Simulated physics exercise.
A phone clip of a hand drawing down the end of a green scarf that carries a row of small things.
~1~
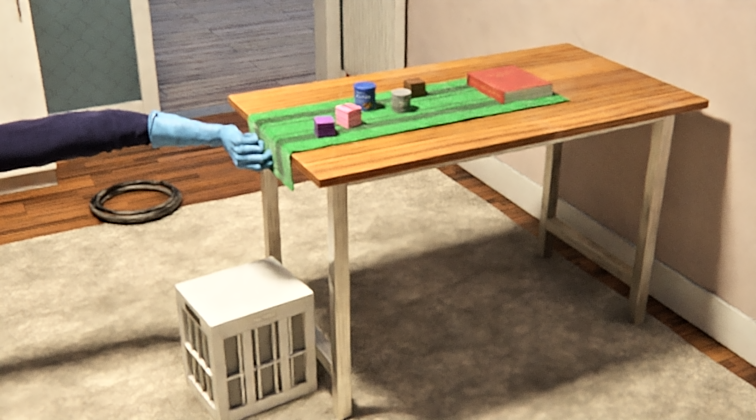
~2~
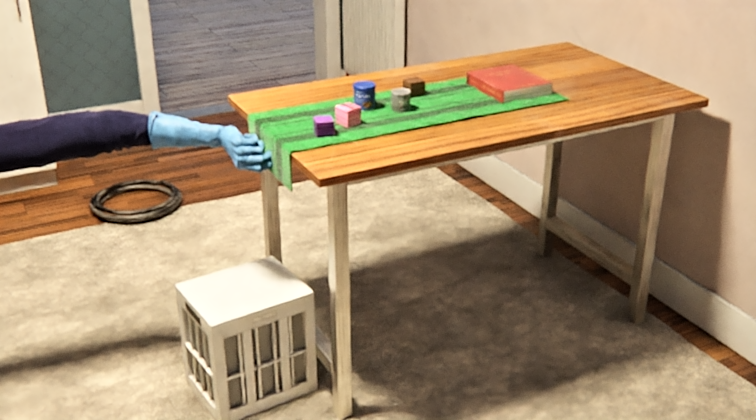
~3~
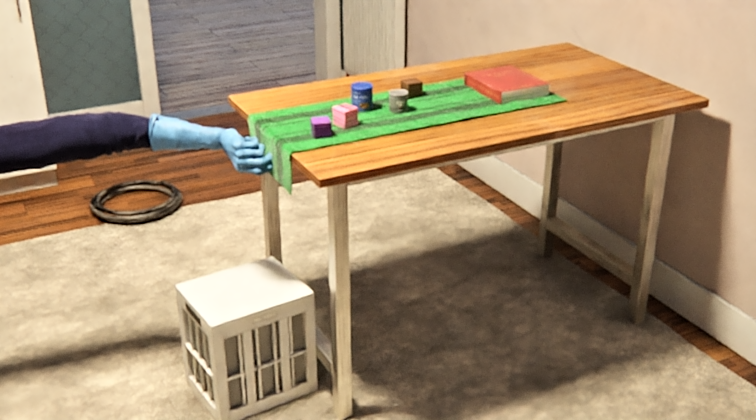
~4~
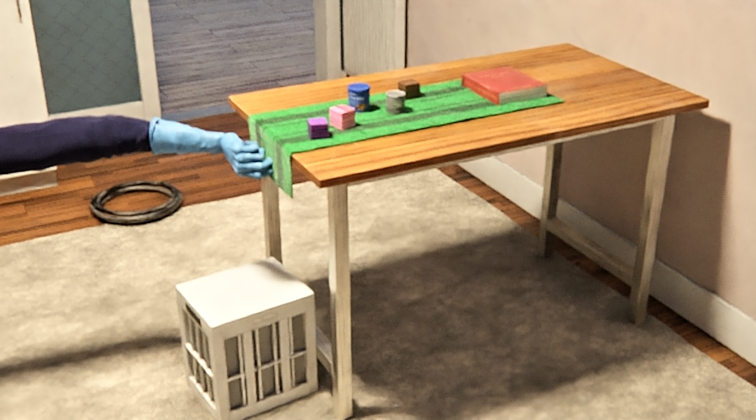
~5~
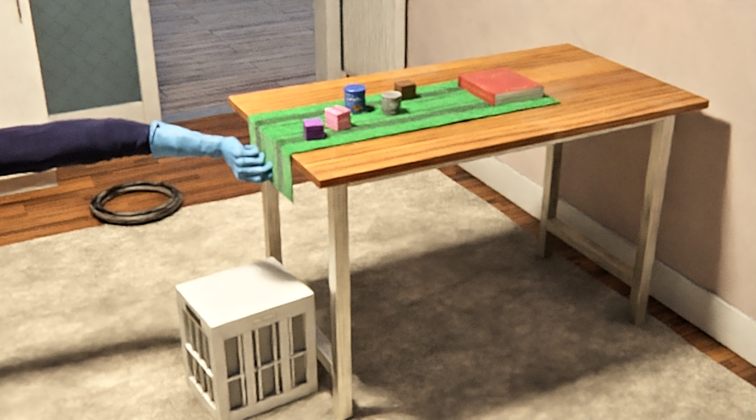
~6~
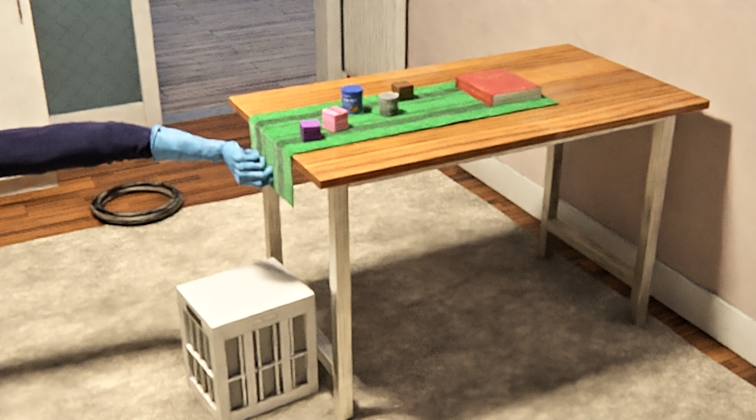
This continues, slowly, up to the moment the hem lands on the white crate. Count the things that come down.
The count of fallen things is three.
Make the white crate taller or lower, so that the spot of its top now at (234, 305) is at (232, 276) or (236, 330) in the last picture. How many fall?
Over the edge go 2 and 4.
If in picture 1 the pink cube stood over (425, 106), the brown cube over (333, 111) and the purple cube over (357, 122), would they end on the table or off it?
The pink cube stays on; the brown cube falls; the purple cube goes over.
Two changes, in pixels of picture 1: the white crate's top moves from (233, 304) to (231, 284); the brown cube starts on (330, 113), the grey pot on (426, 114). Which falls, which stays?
The brown cube tumbles off; the grey pot keeps its place on top.
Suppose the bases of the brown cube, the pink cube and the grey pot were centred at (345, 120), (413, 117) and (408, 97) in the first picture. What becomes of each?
The brown cube goes over; the pink cube remains up; the grey pot survives.
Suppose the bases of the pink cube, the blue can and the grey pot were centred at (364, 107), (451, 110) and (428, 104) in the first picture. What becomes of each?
The pink cube drops off, the blue can holds on, the grey pot survives.
Soon after, hem near (273, 230); purple cube gone.
Then, hem near (273, 272); purple cube and pink cube gone.
Further on, hem on the crate; purple cube, pink cube and blue can gone.
At rest, hem on the crate; purple cube, pink cube and blue can gone. It carries off three.
